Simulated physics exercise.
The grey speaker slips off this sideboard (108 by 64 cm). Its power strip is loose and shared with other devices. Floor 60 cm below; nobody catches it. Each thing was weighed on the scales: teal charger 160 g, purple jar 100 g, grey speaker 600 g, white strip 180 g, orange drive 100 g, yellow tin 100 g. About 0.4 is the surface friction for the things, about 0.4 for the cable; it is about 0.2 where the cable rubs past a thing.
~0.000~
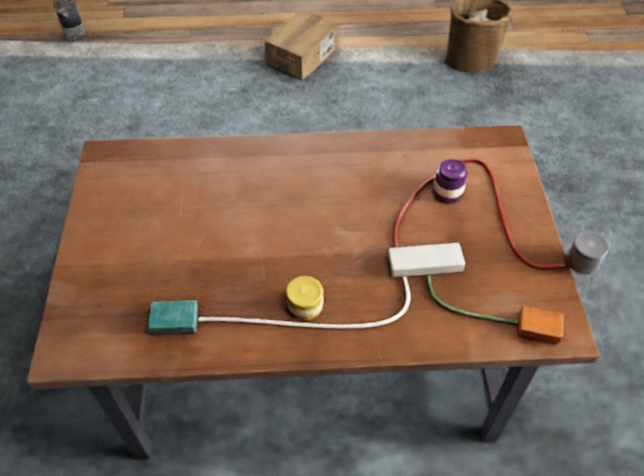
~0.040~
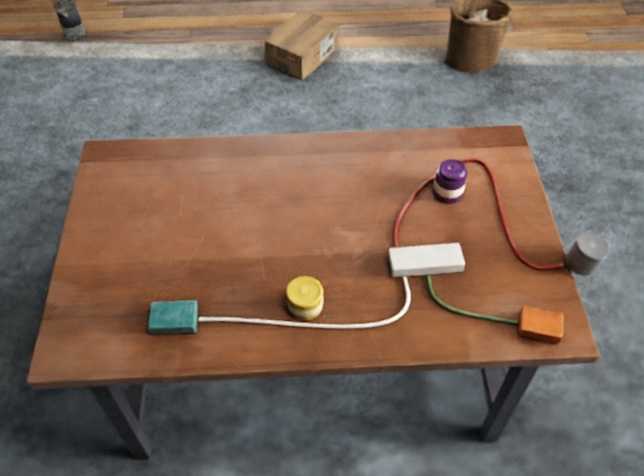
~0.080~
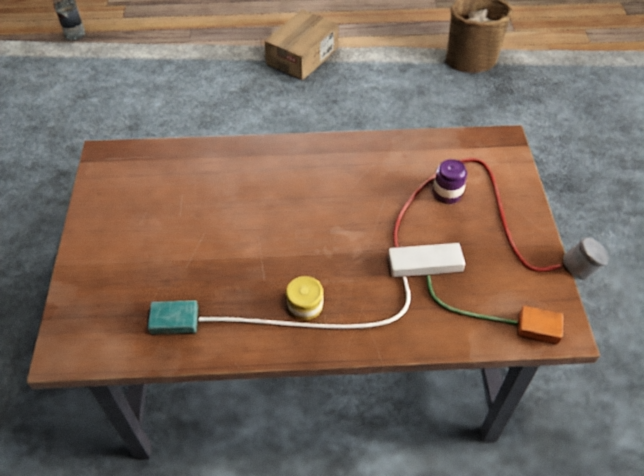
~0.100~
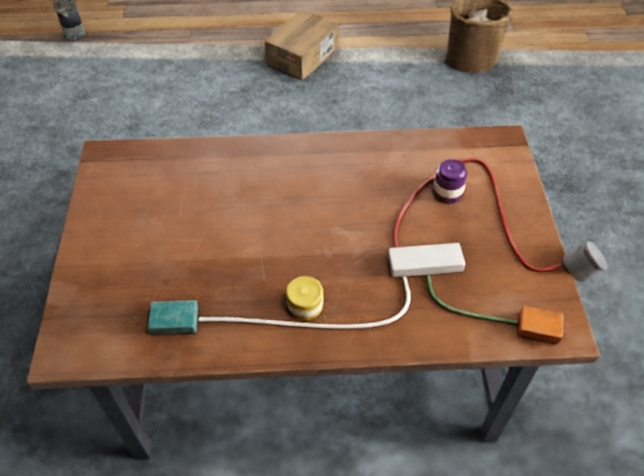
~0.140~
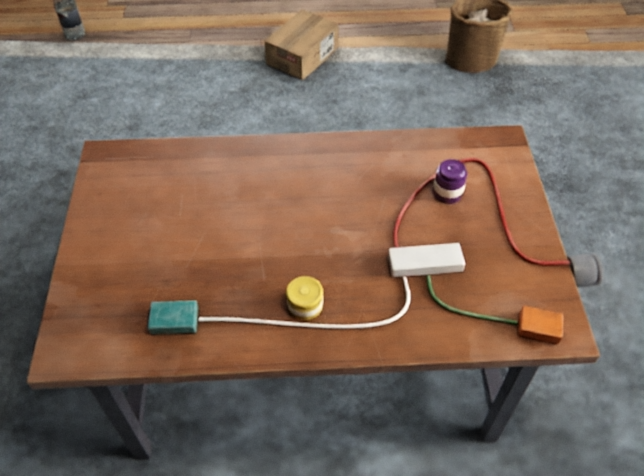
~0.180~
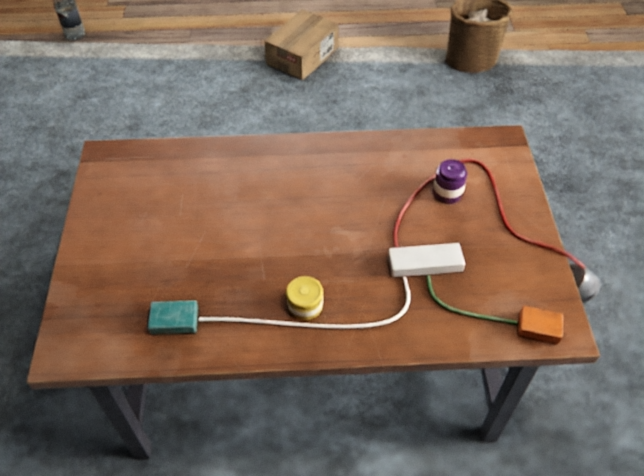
A wooden table with dark legs stands on a grey-blue carpet, seen from a fixed view high above its front side, with a cardboard box and a basket behind. A teal block, yellow tin, white strip, purple-topped jar and orange block sit on it, joined partly by white, green and red cables. At the right edge, the grey cylinder on the red cable tilts outward, then tips over the edge and drops slightly below it, drawing the cable along.
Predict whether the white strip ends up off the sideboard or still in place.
Prediction: The white strip is still in place.
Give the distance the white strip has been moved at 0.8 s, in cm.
About 5 cm.
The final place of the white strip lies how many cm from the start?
I'd put it at close to 5 cm.
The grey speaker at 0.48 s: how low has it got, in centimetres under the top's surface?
Measured: Near 55 cm.
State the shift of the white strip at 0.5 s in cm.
About 5 cm.
After 0.5 s, the strip's end of the red cable at (448, 239); white strip 5 cm off its start, purple jar 25 cm off its start, yellow tin 5 cm off its start.
After 0.8 s, the strip's end of the red cable at (451, 240); white strip 5 cm off its start, purple jar on its side, 32 cm off its start, yellow tin 13 cm off its start.
After 1.1 s, the strip's end of the red cable at (451, 240); white strip 5 cm off its start at (452, 255), purple jar on its side, 30 cm off its start at (490, 293), yellow tin 13 cm off its start at (290, 239).
After 1.4 s, the strip's end of the red cable at (451, 240); white strip 5 cm off its start, purple jar on its side, 30 cm off its start, yellow tin 13 cm off its start.
After 2.6 s, the strip's end of the red cable at (451, 240); white strip 5 cm off its start at (452, 255), purple jar on its side, 30 cm off its start at (490, 293), yellow tin 13 cm off its start at (290, 239), teal charger 7 cm off its start at (207, 314).
